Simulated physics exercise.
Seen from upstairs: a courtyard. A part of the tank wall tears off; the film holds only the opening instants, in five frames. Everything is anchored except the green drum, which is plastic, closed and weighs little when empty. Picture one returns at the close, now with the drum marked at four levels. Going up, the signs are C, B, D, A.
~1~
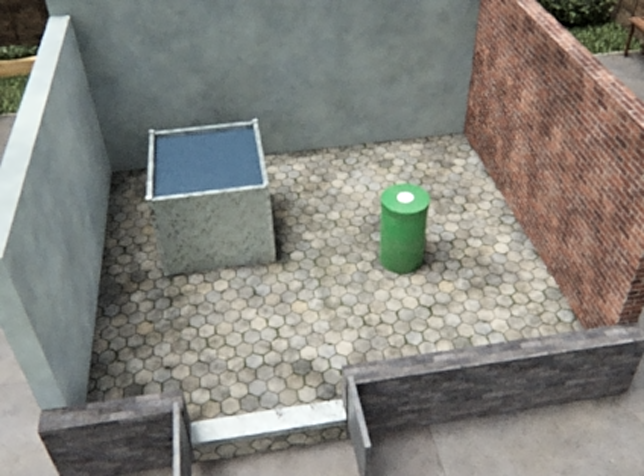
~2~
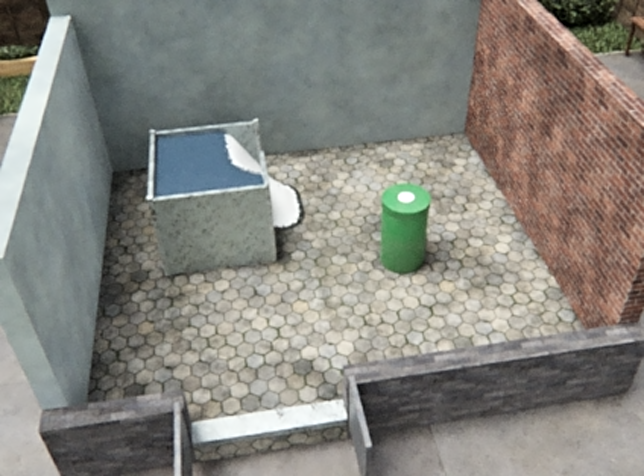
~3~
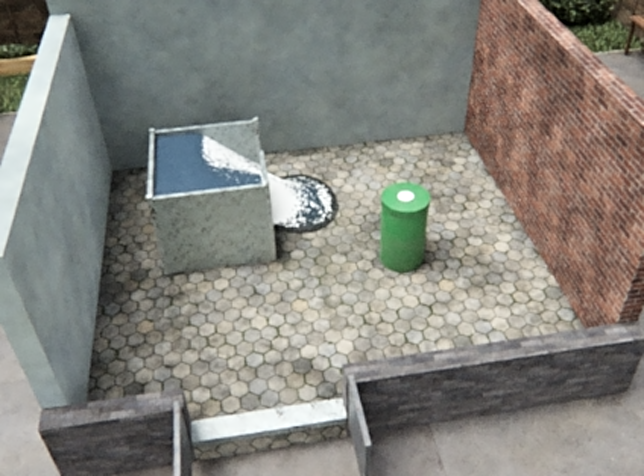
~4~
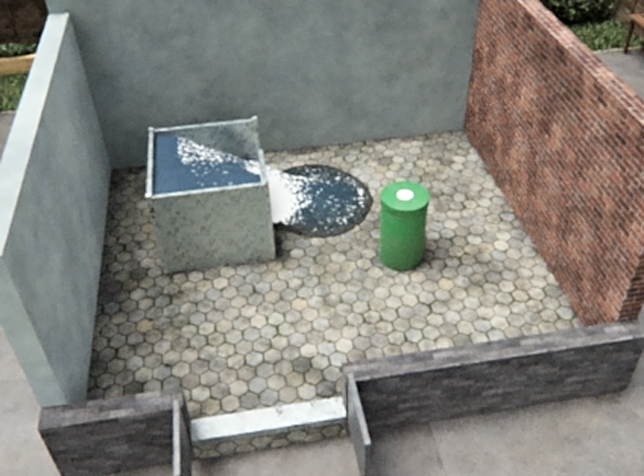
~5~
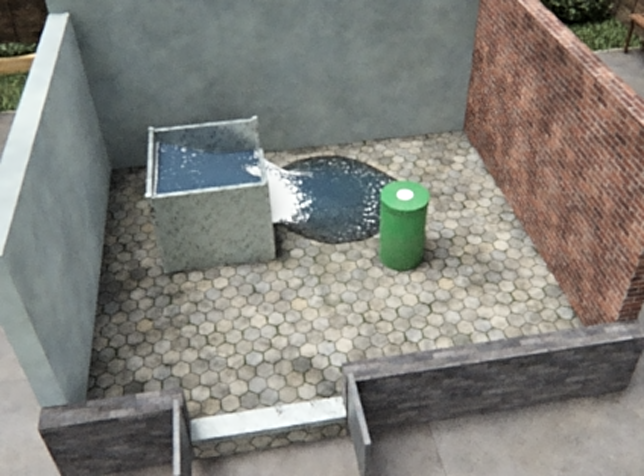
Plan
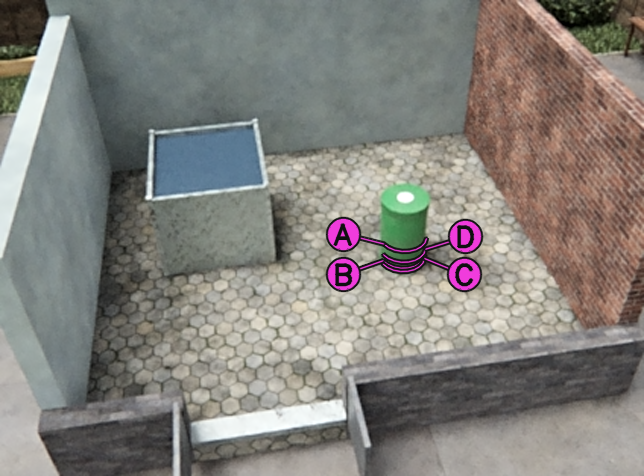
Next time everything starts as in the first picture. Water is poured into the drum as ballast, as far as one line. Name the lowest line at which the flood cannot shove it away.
D.
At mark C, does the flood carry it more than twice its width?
Yes, clearly.
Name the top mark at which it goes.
The answer is B.
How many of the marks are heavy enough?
Two of them.
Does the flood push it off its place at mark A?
No.
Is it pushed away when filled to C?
Yes, that goes wrong.
On the marked copy, A at (409, 251); B at (407, 268); C at (407, 271); D at (408, 262); from the bottom up C, B, D, A.
For mark A, it does not move.
For mark B, it is pushed about its own width away.
For mark C, it is pushed about 5 times its own width away.
For mark D, it does not move.
